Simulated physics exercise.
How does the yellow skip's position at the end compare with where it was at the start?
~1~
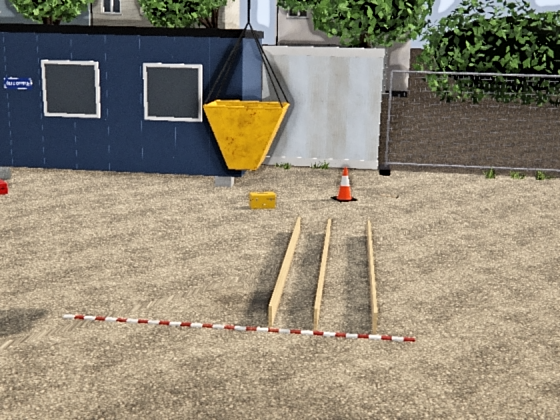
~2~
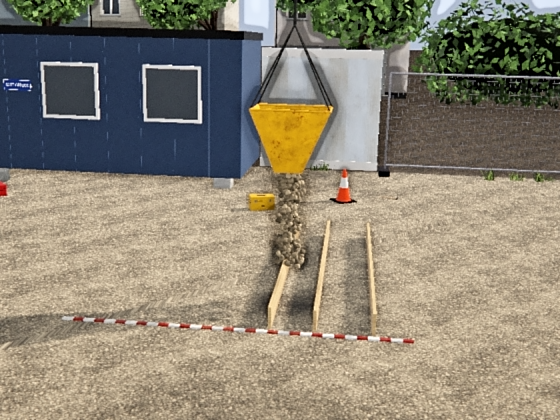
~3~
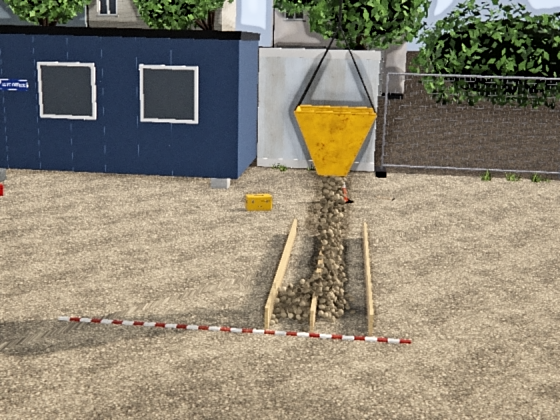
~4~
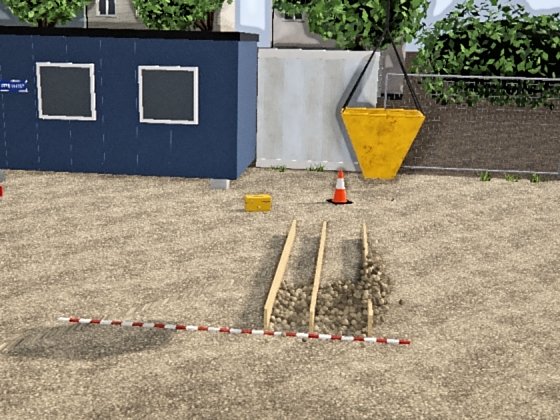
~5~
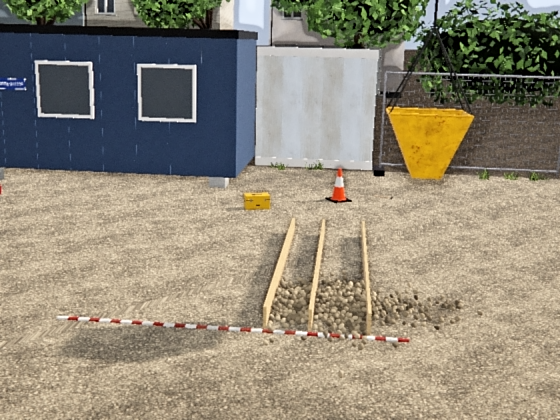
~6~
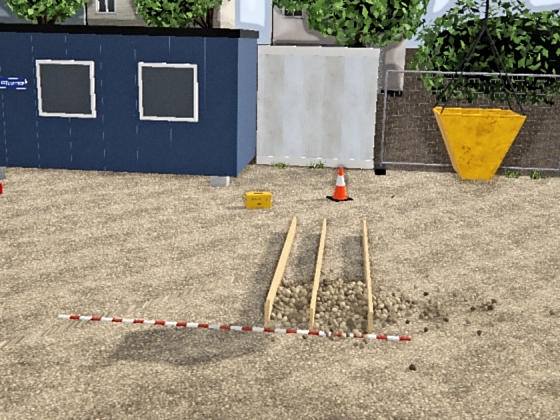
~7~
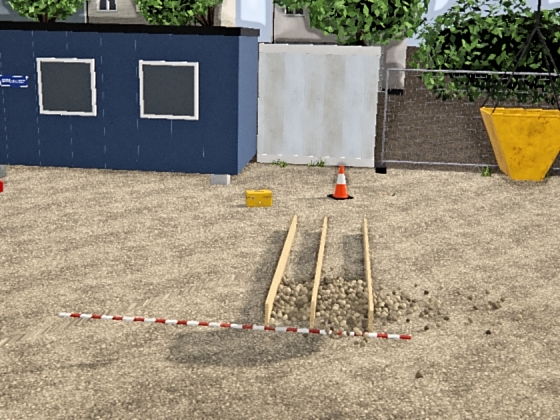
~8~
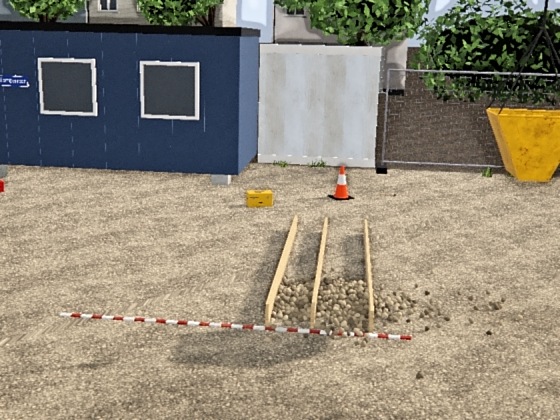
At the start the skip hung in front of the right end of the blue cabin and the pale wall panel. By the end it was much farther right, in front of the fence at the right edge of the view.
